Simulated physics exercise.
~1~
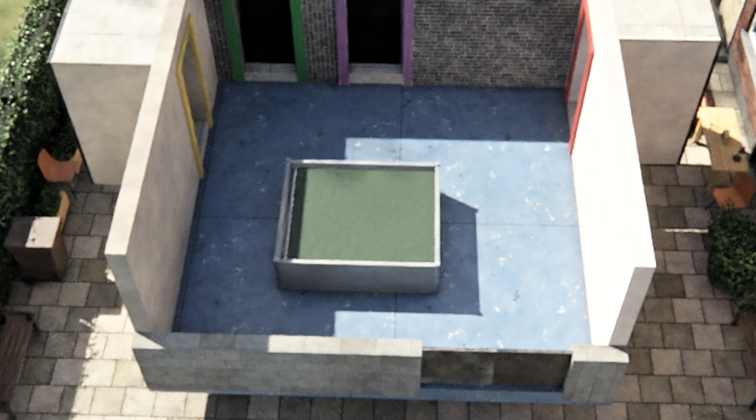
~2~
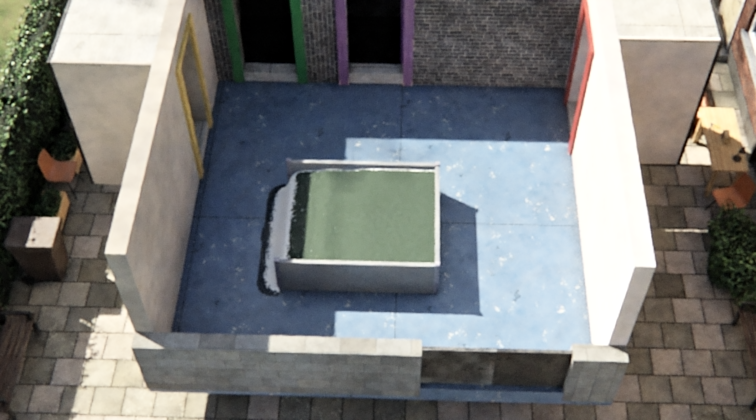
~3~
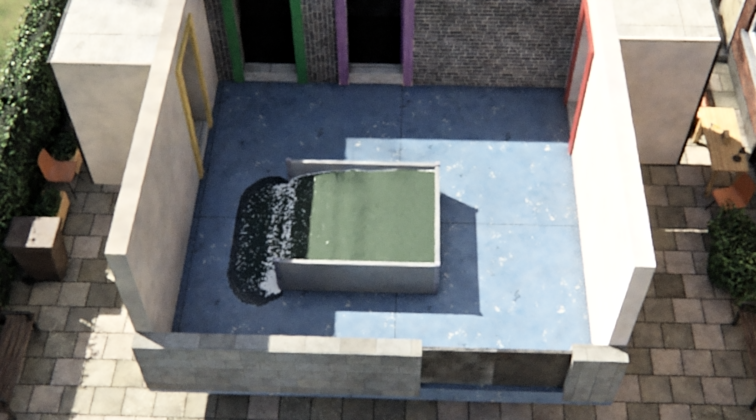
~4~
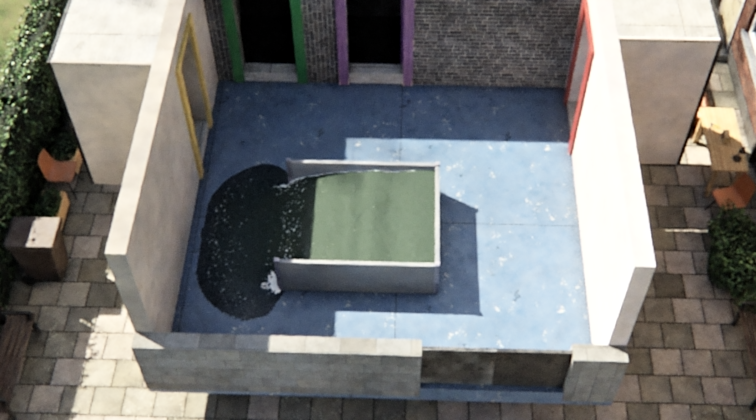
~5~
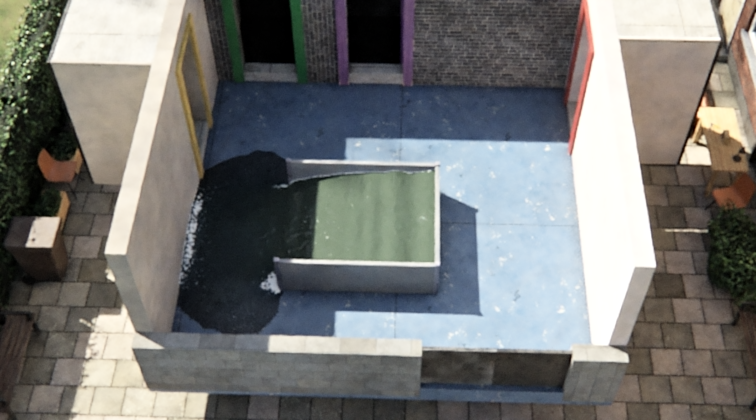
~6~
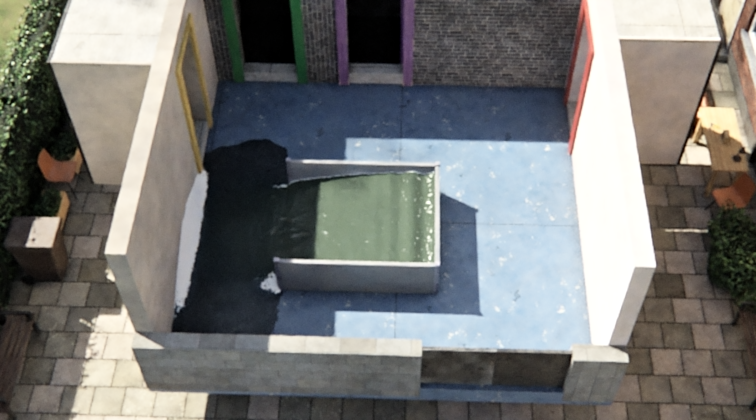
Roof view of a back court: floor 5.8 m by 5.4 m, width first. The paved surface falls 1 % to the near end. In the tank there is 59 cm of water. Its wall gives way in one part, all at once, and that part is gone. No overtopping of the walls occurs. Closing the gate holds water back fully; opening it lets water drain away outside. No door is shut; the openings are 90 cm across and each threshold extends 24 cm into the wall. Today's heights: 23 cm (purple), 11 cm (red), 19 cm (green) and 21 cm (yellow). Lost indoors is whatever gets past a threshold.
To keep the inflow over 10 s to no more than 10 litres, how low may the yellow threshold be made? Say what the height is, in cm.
No lower than about 15 cm.
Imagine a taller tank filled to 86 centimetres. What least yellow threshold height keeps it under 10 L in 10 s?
24 cm.
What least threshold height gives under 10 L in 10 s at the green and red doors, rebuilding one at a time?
Close to 21 cm (green) and close to 9.5 cm (red).
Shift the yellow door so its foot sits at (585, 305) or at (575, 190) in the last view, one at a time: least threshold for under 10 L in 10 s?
In turn: About 16 cm, about 11.5 cm.
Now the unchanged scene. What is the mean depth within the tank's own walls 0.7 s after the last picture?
Around 33 centimetres.
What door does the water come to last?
That would be the red door.
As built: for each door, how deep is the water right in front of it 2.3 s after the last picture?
At the purple door the depth is 6 cm, at red 0 cm, at green 24 cm and at yellow 15 cm.
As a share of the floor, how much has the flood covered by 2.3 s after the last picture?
Roughly 50 percent.
Then, 0.7 s after the last picture water covers 20 % of the floor, deepest (42 cm) near (188, 245); 17 cm at the yellow door, 0 litres in over its 21 cm threshold.
Then, 2.3 s after the last picture water covers 50 % of the floor, deepest (34 cm) near (166, 365); 15 cm at the yellow door, 0 litres in over its 21 cm threshold.
Then, 9.3 s after the last picture water covers 95 % of the floor, deepest (14 cm) near (554, 376); 4 cm at the yellow door, 1 litre in over its 21 cm threshold.
At the yellow door as built, the water peaked near 20 cm, 1.3 s after the last picture.
Run again over the same 10 s with other heights there, 17 litres in over 13.5 cm, 3 litres over 18.5 cm. The limit of 10 litres is kept from about 15 cm up.
